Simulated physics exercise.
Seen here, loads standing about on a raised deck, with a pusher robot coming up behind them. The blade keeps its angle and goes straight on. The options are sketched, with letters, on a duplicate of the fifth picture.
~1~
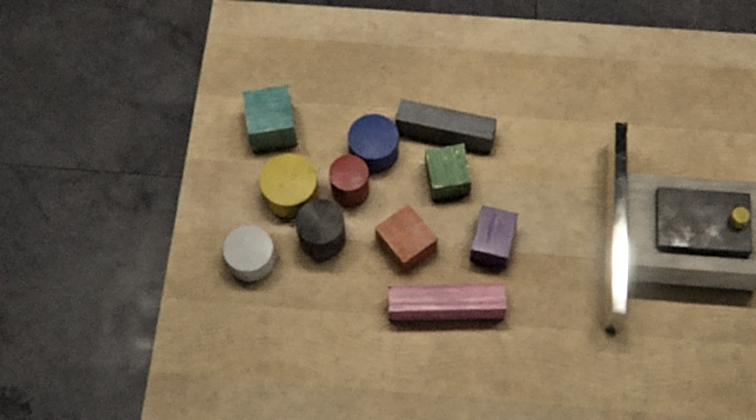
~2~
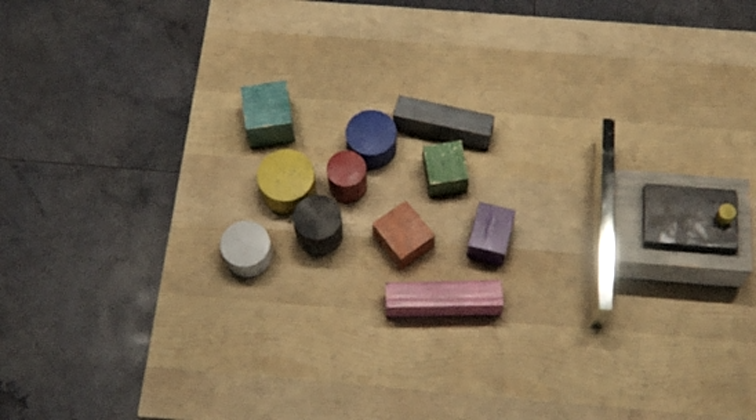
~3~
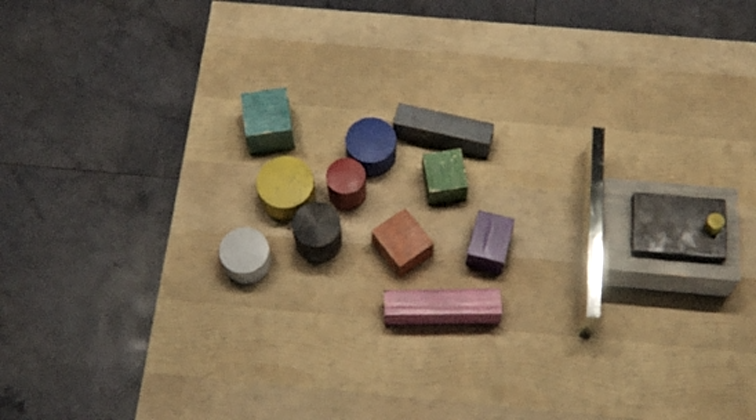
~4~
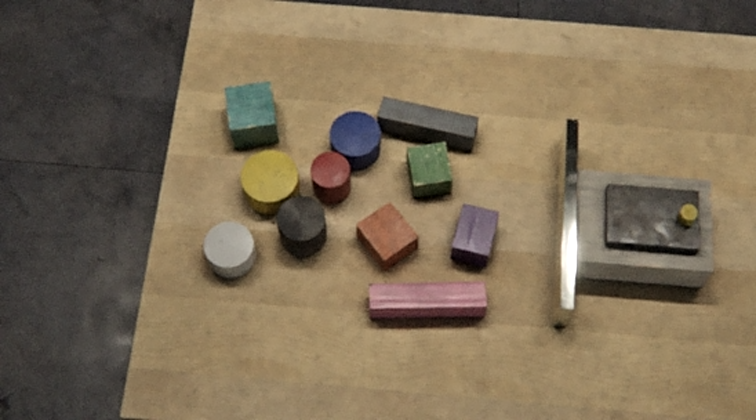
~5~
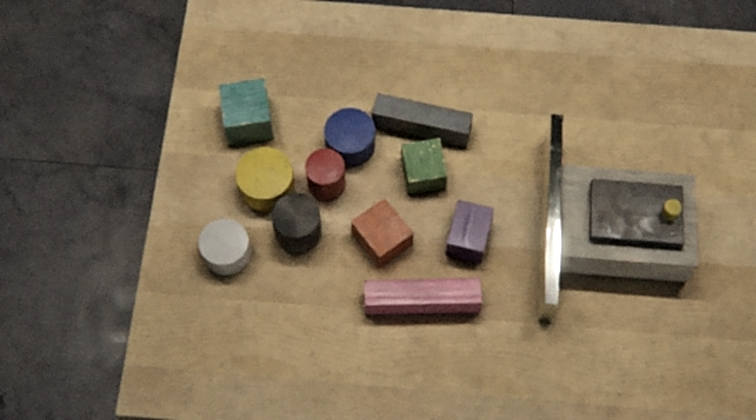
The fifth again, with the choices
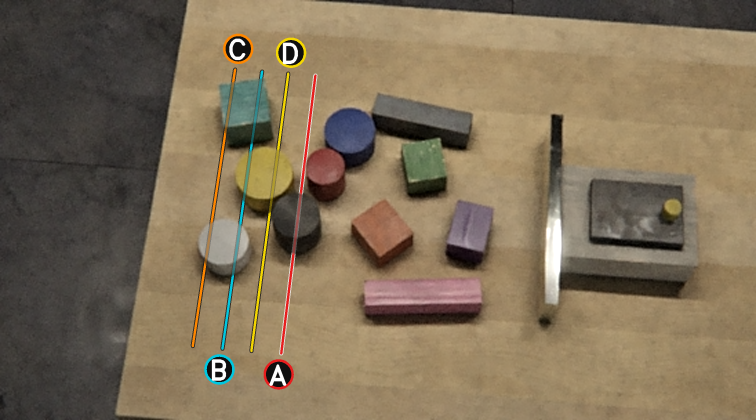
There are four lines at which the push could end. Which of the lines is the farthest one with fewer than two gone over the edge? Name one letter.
No farther than D.
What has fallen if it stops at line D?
The white canister goes over.
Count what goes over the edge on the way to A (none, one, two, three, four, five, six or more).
In all, none.
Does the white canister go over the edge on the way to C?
By then, yes.
On the marked copy, A at (299, 208); B at (243, 203); C at (215, 201); D at (271, 205).
Taking D. A third of the way, robot (526, 204); pink bar (380, 289); grey stick (401, 117).
Two thirds of the way, robot (425, 196); white canister (201, 254); yellow canister (243, 177).
When it is over, robot (346, 190); white canister over the edge; yellow canister (171, 170); one fallen.
As for the rest, A is within the limit but short; B drops three; C drops four.
